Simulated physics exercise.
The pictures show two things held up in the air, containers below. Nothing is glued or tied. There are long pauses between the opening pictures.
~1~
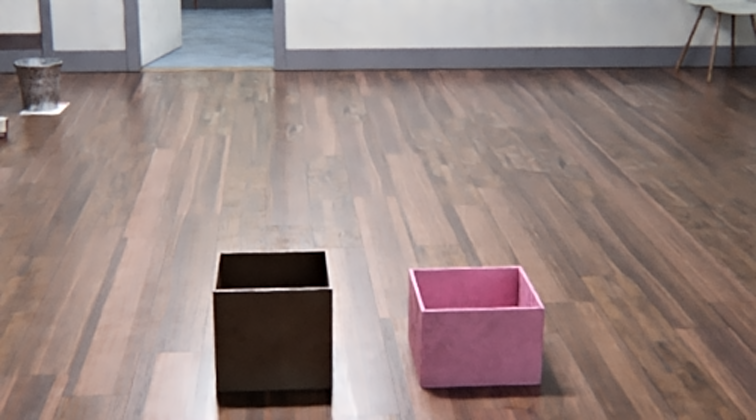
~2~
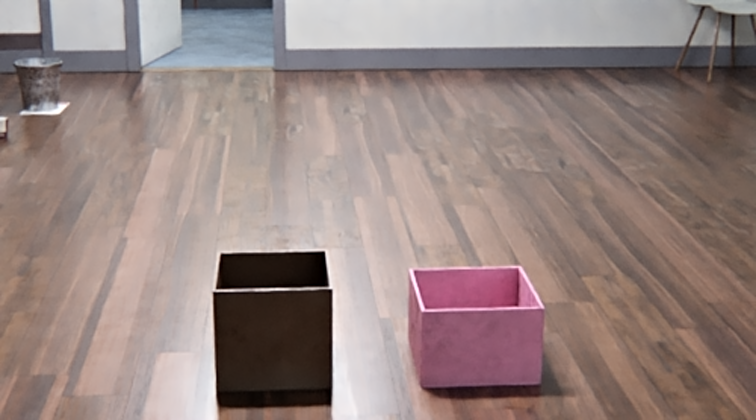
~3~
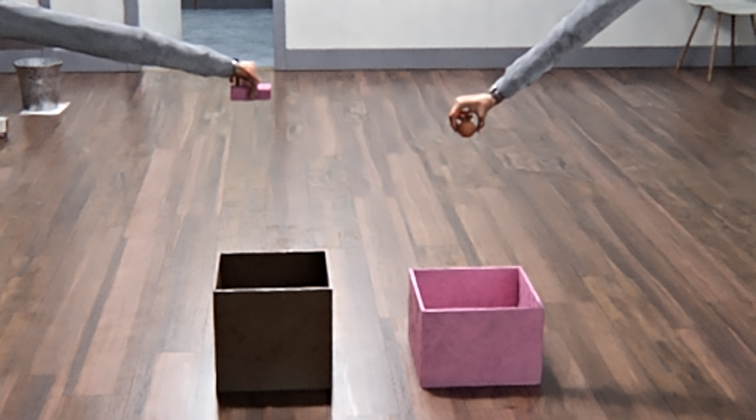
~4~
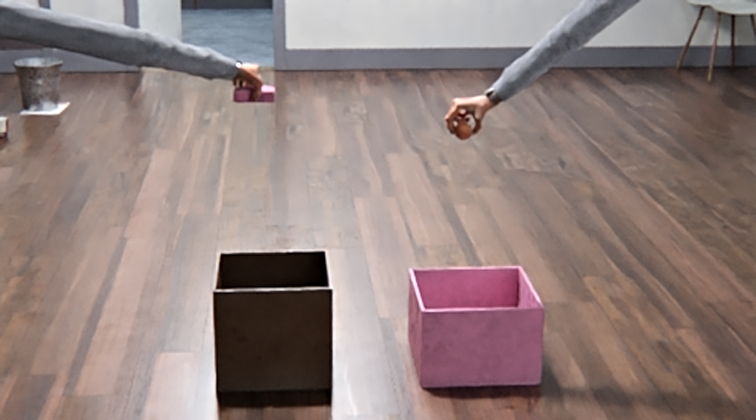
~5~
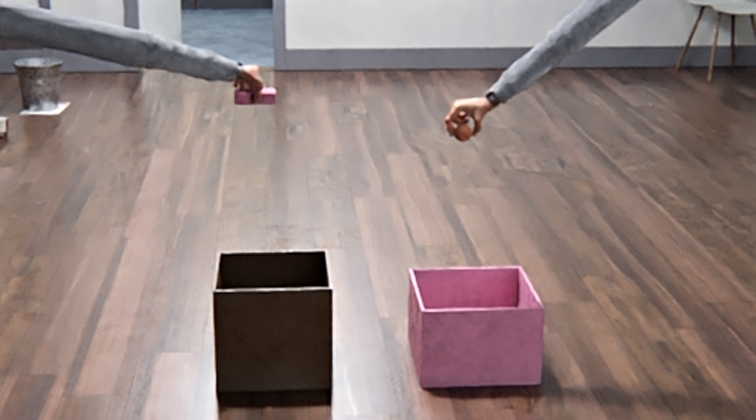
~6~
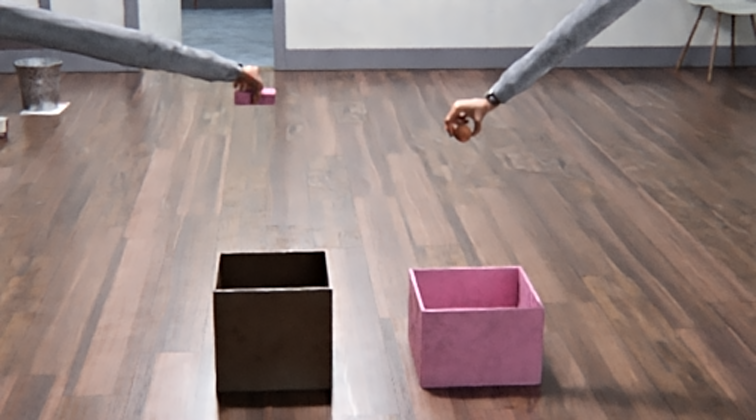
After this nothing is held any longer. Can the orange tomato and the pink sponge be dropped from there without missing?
The orange tomato lands inside and the pink sponge lands inside.
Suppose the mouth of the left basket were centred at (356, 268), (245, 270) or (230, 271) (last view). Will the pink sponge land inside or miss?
The pink sponge falls beside it; ends up inside; is caught.
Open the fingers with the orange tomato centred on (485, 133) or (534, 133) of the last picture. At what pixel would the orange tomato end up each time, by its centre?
Near (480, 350) and (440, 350).
Then, 0.24 s after the last picture, orange tomato falling near (461, 200); pink sponge falling near (257, 166).
At rest, the orange tomato is caught, near (457, 351); the pink sponge is caught, near (261, 359).
